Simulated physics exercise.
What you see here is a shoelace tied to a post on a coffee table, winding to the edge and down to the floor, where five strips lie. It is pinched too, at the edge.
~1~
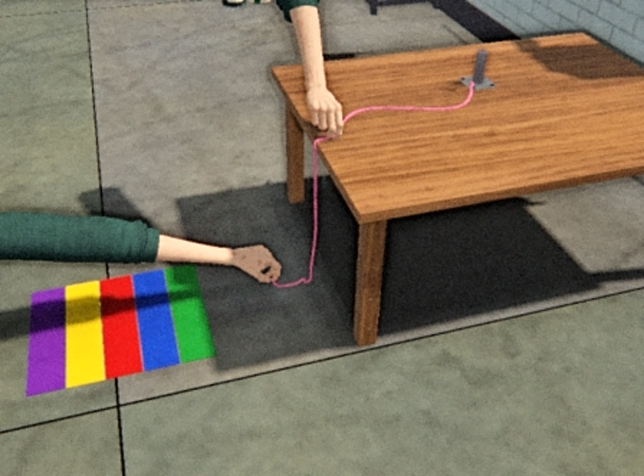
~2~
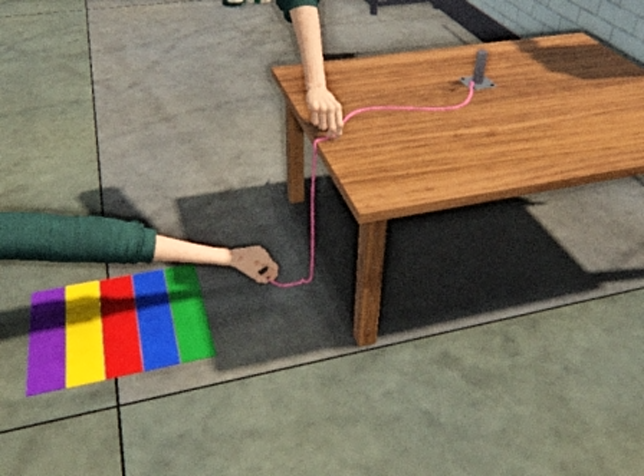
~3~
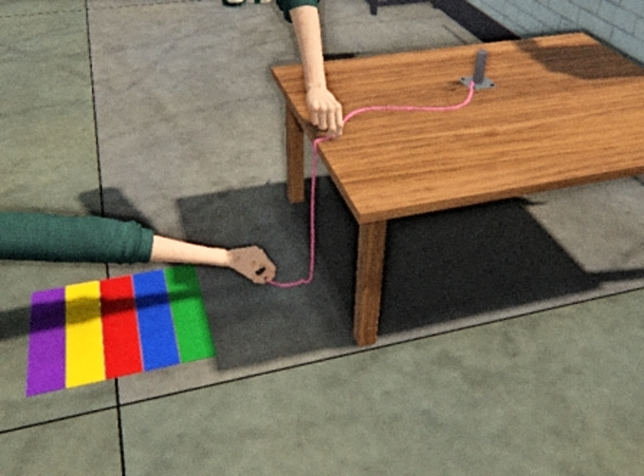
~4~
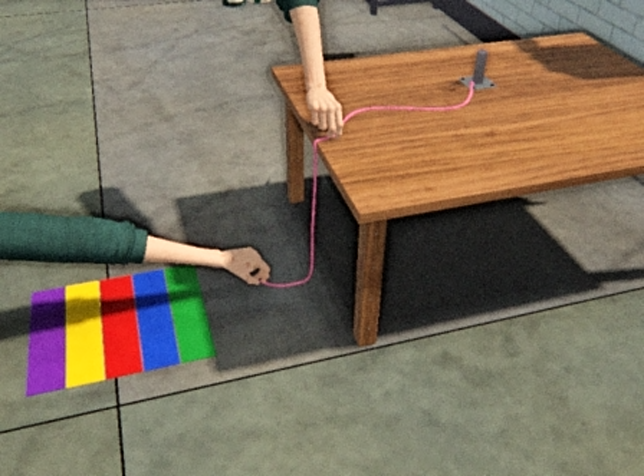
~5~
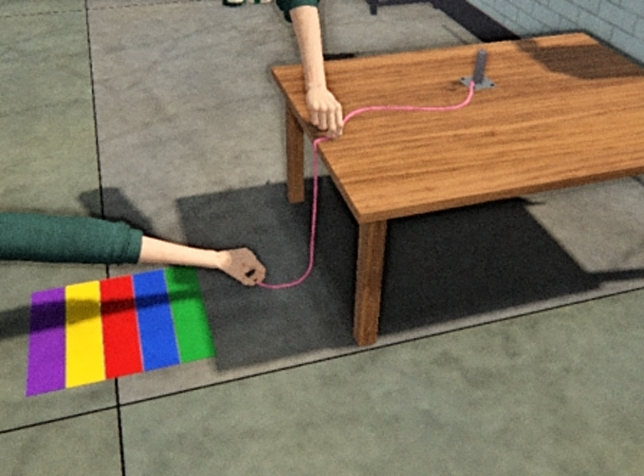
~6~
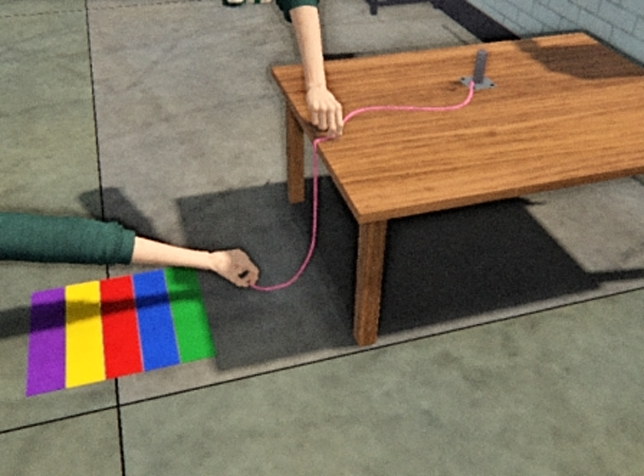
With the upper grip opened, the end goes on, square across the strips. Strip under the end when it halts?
Red strip.
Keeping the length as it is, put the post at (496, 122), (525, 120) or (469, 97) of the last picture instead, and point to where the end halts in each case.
Taking the tries in turn, you get (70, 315), (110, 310) and (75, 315).
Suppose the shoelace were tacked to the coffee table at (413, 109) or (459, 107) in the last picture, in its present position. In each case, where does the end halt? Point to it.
Try one gives about (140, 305); try two, about (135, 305).
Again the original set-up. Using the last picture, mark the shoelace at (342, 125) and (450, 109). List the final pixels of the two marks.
At (317, 133), then (418, 99).
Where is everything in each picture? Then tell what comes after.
The first picture shows end (271, 279); green (195, 341); blue (160, 348); red (122, 356); yellow (85, 363); purple (46, 372).
The second picture shows end (269, 279); shoelace through (470, 97) (415, 109) (351, 115) (316, 148) (312, 214) (312, 268).
The third picture shows end (266, 280).
The fourth picture shows end (260, 281); shoelace through (470, 97) (415, 109) (351, 115) (316, 148) (313, 214) (312, 268).
The fifth picture shows end (256, 282).
The sixth picture shows end (249, 283); shoelace through (470, 97) (415, 109) (351, 115) (316, 148) (315, 214) (302, 269).
Early on, end near (184, 295); over green.
Midway, end near (141, 304); over blue.
At the end of the slack, end near (114, 309); over red. It halts on the red strip.
